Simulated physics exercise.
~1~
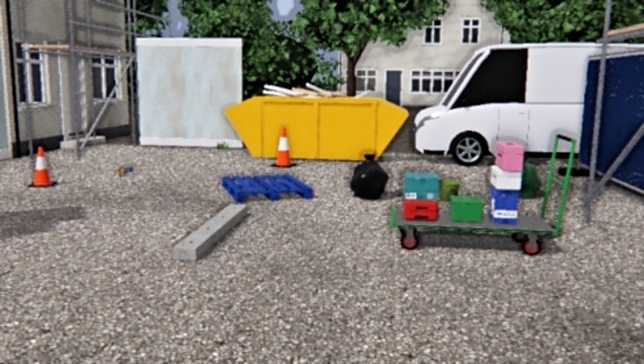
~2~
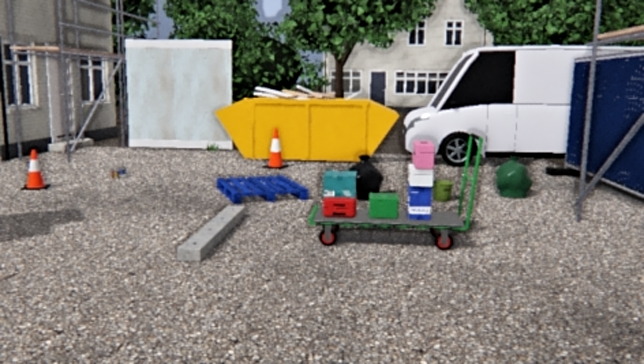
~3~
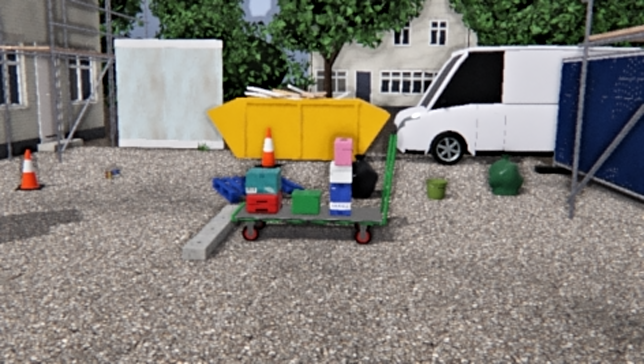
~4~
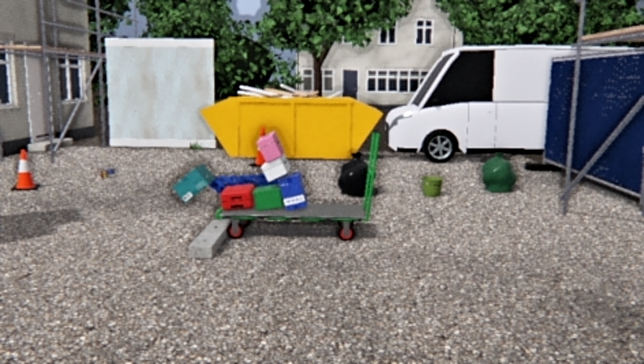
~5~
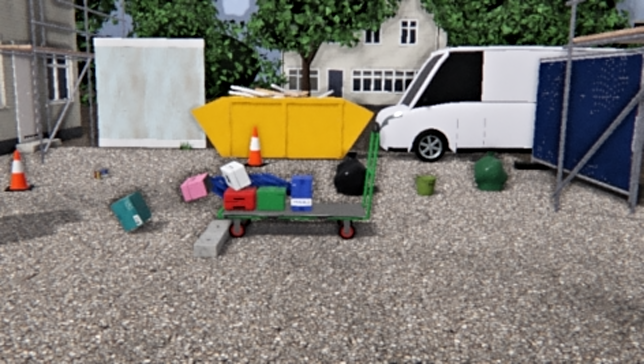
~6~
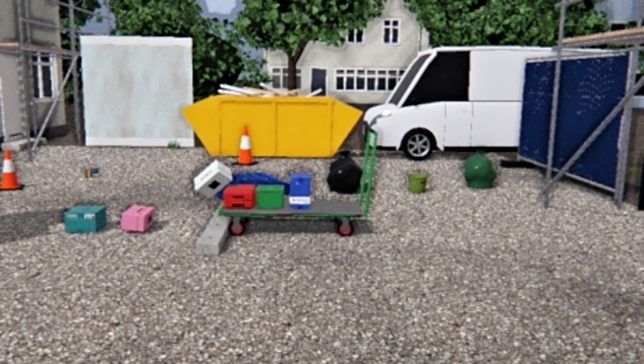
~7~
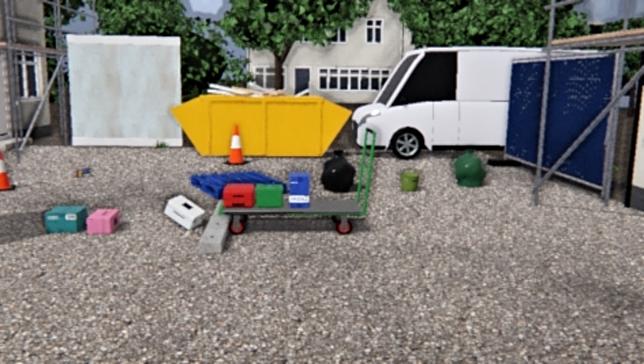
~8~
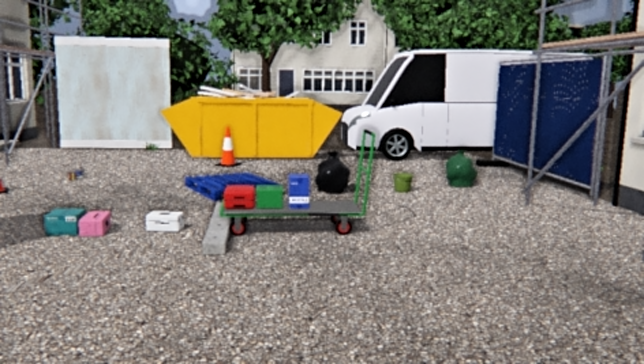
A flat green cart loaded with coloured boxes rolls left across a gravel yard, seen from the front at a slight distance, with a yellow skip, a white van, traffic cones and a blue panel behind it. It runs up to a pale concrete kerb and stops abruptly. The stacked teal, pink and white boxes pitch forward off the left end, the teal and pink ones tumbling to the ground first. The white box tips over the edge and drops after them. The three lie on the gravel at left, while the red, green and blue boxes remain on the deck.
